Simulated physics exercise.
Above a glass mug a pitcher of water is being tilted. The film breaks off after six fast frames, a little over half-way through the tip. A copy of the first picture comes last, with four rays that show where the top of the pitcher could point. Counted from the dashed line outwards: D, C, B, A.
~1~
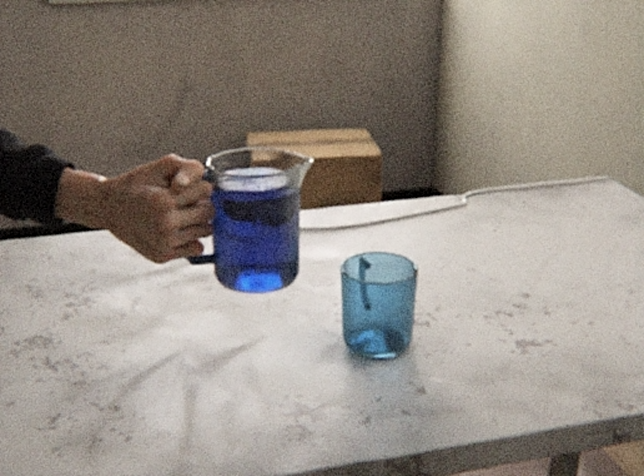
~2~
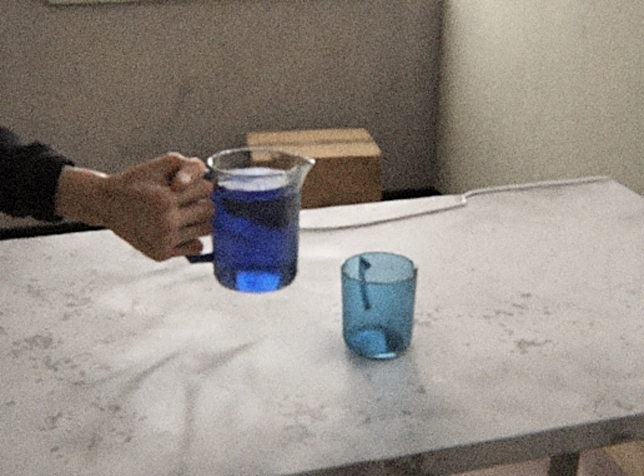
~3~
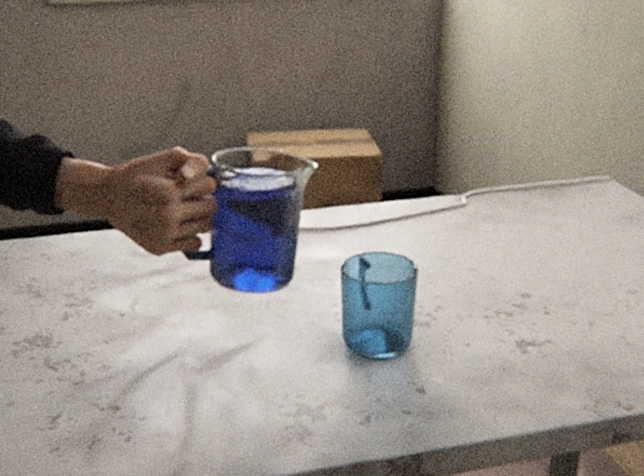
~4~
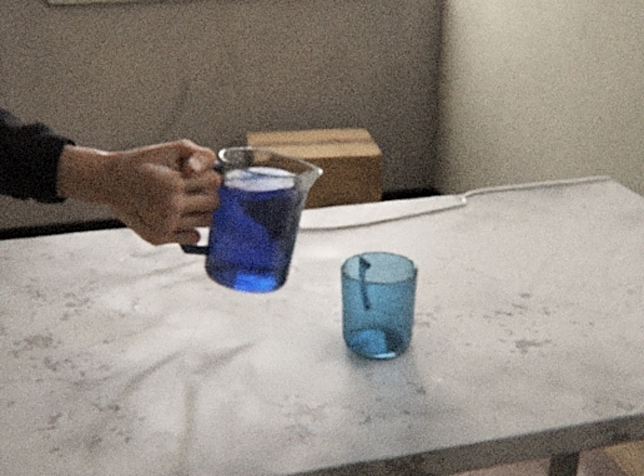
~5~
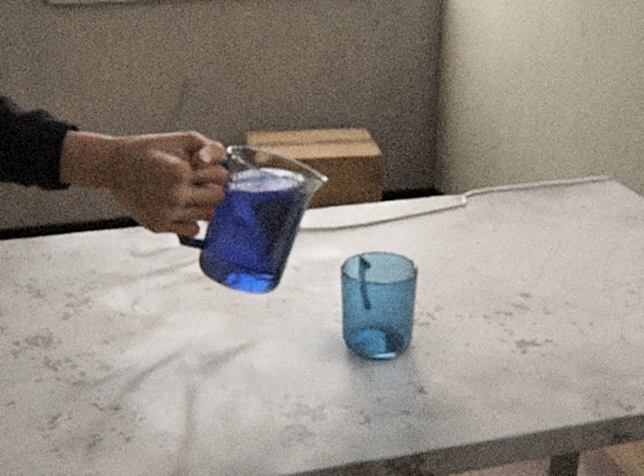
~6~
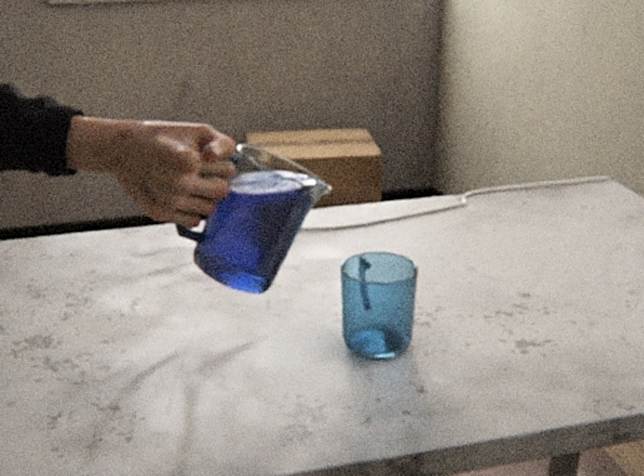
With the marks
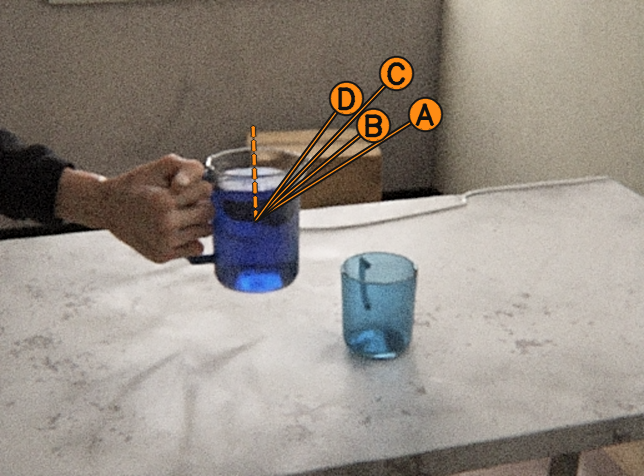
A hand holds a pitcher of blue liquid upright, then tilts it rightward above a glass.
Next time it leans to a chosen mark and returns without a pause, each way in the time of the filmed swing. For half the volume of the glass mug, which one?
I would pick tilt A.
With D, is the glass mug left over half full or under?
Under half.
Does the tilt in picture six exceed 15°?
Yes.
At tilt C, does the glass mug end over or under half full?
Under.
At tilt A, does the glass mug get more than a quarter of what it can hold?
Yes, it does.
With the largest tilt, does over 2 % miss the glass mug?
No.
On the marked copy, A at (410, 122); B at (359, 135); C at (384, 85); D at (336, 112).
If A is chosen, the glass mug ends with about 49 % of what it can hold.
If B is chosen, the glass mug ends with about 35 % of what it can hold.
If C is chosen, the glass mug ends with about 23 % of what it can hold.
If D is chosen, the glass mug ends with about 14 % of what it can hold.
